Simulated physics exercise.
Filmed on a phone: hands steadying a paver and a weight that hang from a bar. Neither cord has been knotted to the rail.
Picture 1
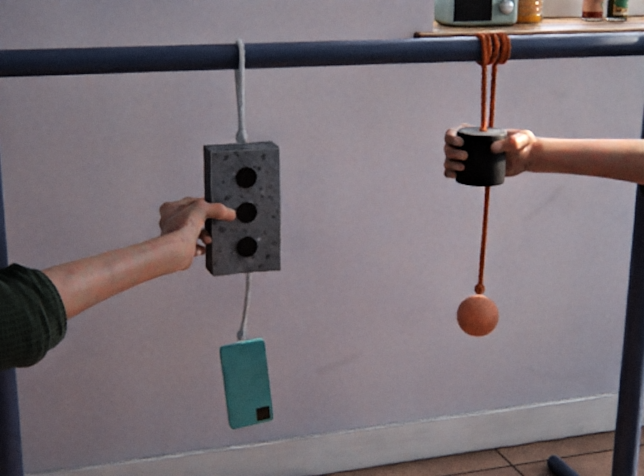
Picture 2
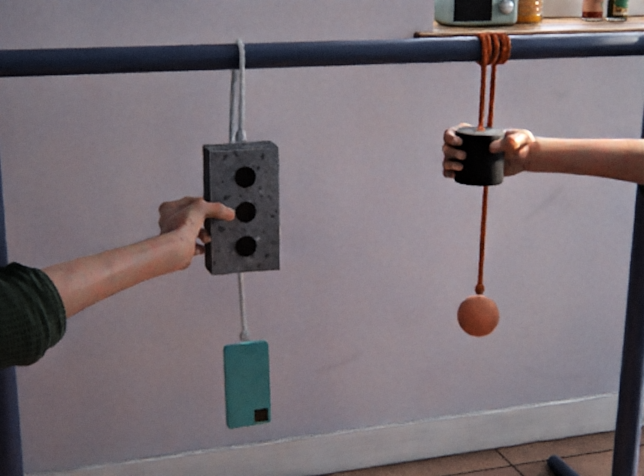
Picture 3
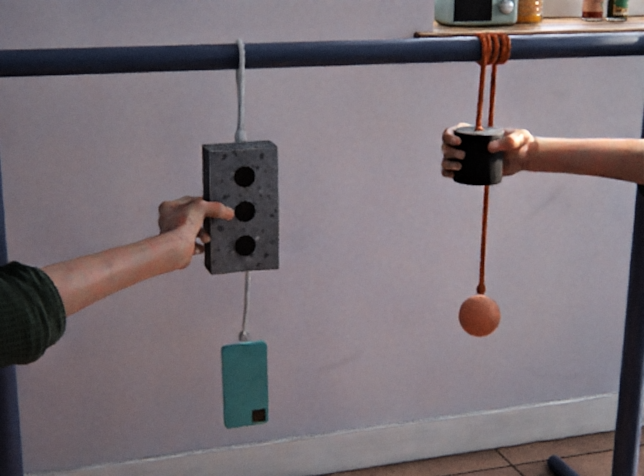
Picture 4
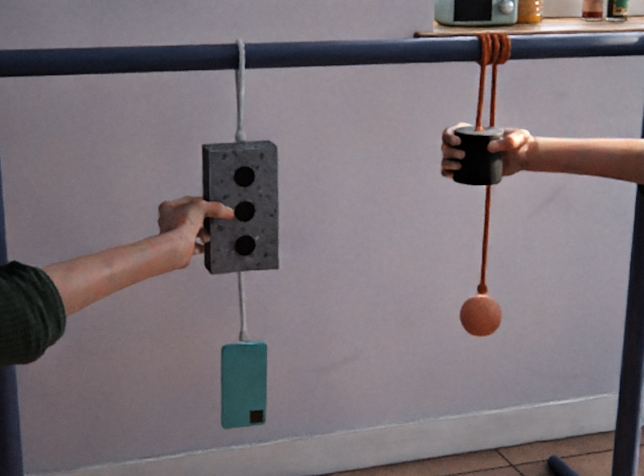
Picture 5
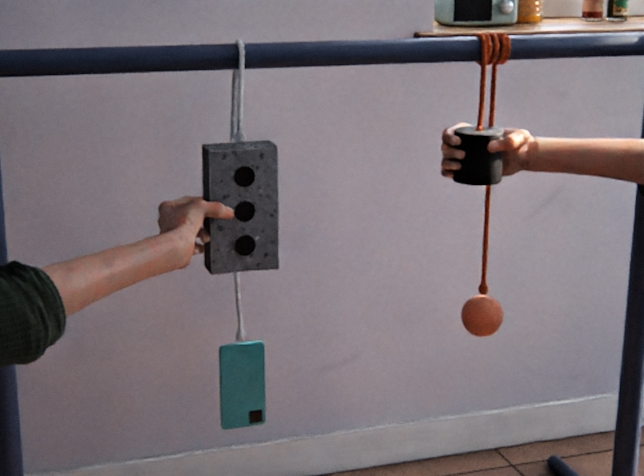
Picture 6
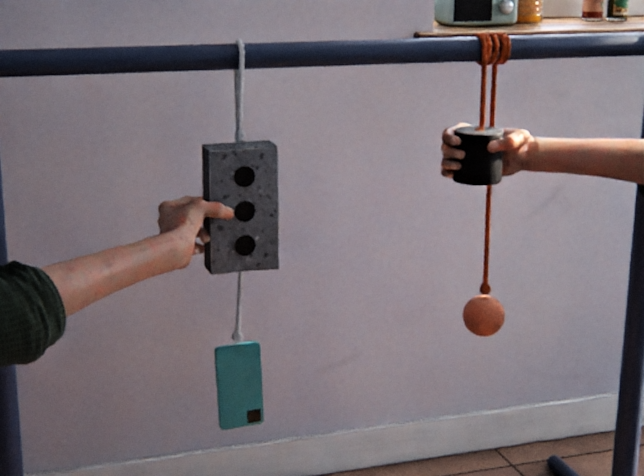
Against a pale wall, hands steadying a grey block and a black cylinder on a rail's cords, items below swaying slightly.
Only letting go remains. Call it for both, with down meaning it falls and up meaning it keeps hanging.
Paver - down; weight - up.
Then, 0.38 s past the final frame, paver dropping near (245, 399); weight still up near (482, 160).
Then, 0.72 s past the final frame, paver on the floor; weight still up near (485, 159).
When it is over, paver on the floor; weight still up near (484, 157). The paver drops and the weight keeps its height.
